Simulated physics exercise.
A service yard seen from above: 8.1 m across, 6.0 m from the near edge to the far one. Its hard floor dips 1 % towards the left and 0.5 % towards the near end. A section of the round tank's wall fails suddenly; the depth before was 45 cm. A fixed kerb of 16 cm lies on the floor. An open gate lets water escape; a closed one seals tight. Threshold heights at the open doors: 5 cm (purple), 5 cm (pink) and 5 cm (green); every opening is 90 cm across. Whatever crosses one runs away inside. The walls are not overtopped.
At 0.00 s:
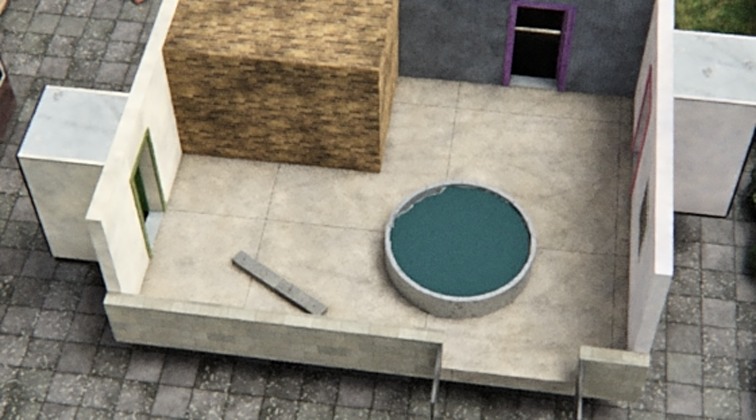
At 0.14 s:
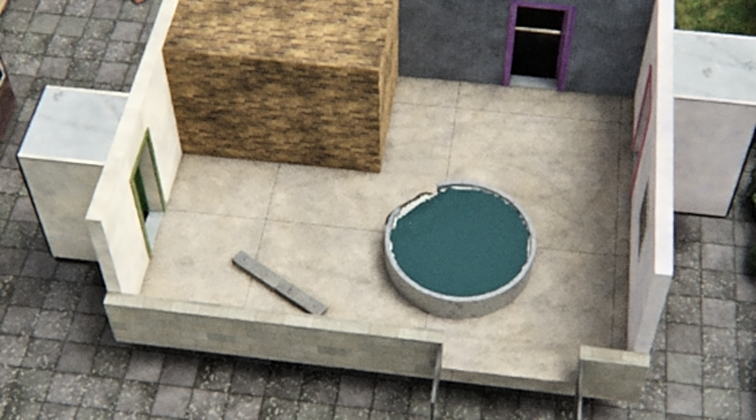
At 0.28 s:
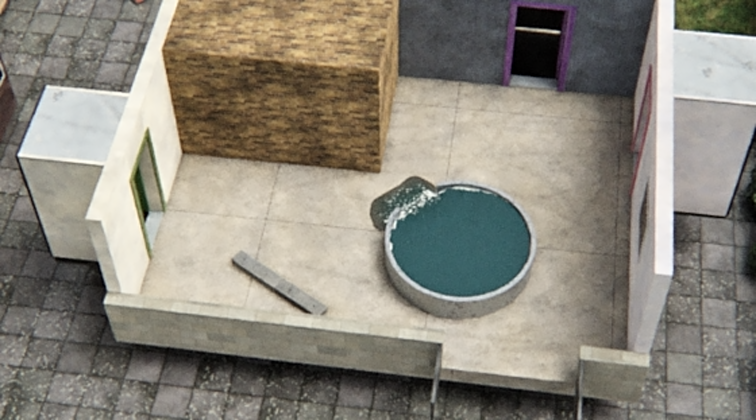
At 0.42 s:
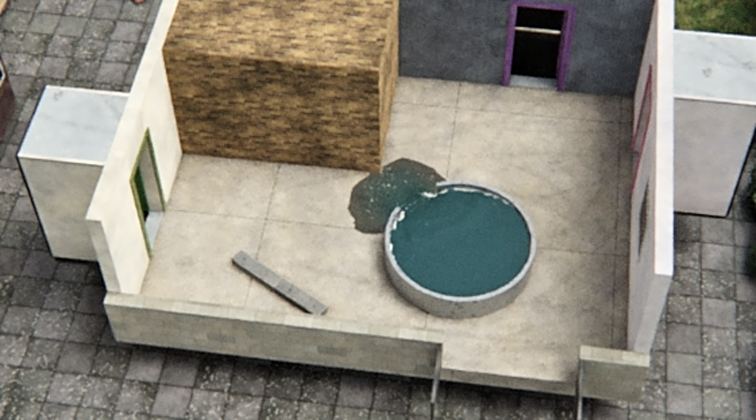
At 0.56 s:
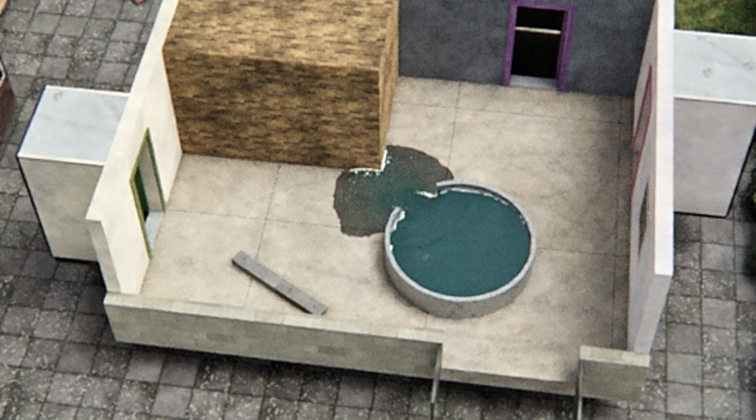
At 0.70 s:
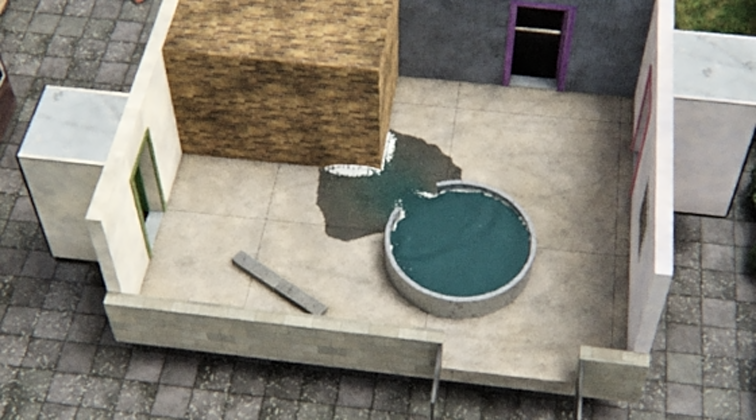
A round grey tank of dark teal water stands right of centre in a pale-floored, walled yard, seen from high above by a still camera. A large brown block fills the back left, a grey plank lies at front left, and a purple-framed doorway opens in the dark back wall. The tank's back-left rim breaks, and water pours out, spreading across the floor and foaming against the block's base.
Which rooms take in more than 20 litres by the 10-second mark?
Door by door: At the purple door it keeps below the limit; at the pink door it does not reach the limit; at the green door it exceeds the limit.
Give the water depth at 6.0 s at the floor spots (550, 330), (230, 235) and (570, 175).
Roughly 0, 2 and 2 cm, in turn.
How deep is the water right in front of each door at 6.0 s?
In cm: Purple 4, pink 6, green 10.
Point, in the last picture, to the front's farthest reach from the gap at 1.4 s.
Around (220, 165).
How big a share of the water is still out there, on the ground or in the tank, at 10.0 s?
Some 96 per cent remains.
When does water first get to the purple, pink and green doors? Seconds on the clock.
Arrival: Purple 2.6 s, pink 4.5 s, green 2.4 s.
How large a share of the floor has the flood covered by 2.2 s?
Some 25 per cent of it.
After 1.4 s water covers 15 % of the floor and is deepest (26 cm) near (415, 208); purple door not reached, pink door not reached, green door not reached.
After 2.2 s water covers 25 % of the floor and is deepest (24 cm) near (406, 85); purple door not reached, pink door not reached, green door not reached.
After 3.5 s water covers 35 % of the floor and is deepest (20 cm) near (183, 185); purple door 4 cm at the sill, 0 L in, pink door not reached, green door 12 cm at the sill, 12 L in.
After 6.0 s water covers 60 % of the floor and is deepest (16 cm) near (132, 320); purple door 4 cm at the sill, 0 L in, pink door 6 cm at the sill, 1 L in, green door 10 cm at the sill, 49 L in.
After 10.0 s water covers 90 % of the floor and is deepest (12 cm) near (132, 320); purple door 3 cm at the sill, 0 L in, pink door 4 cm at the sill, 2 L in, green door 8 cm at the sill, 76 L in.
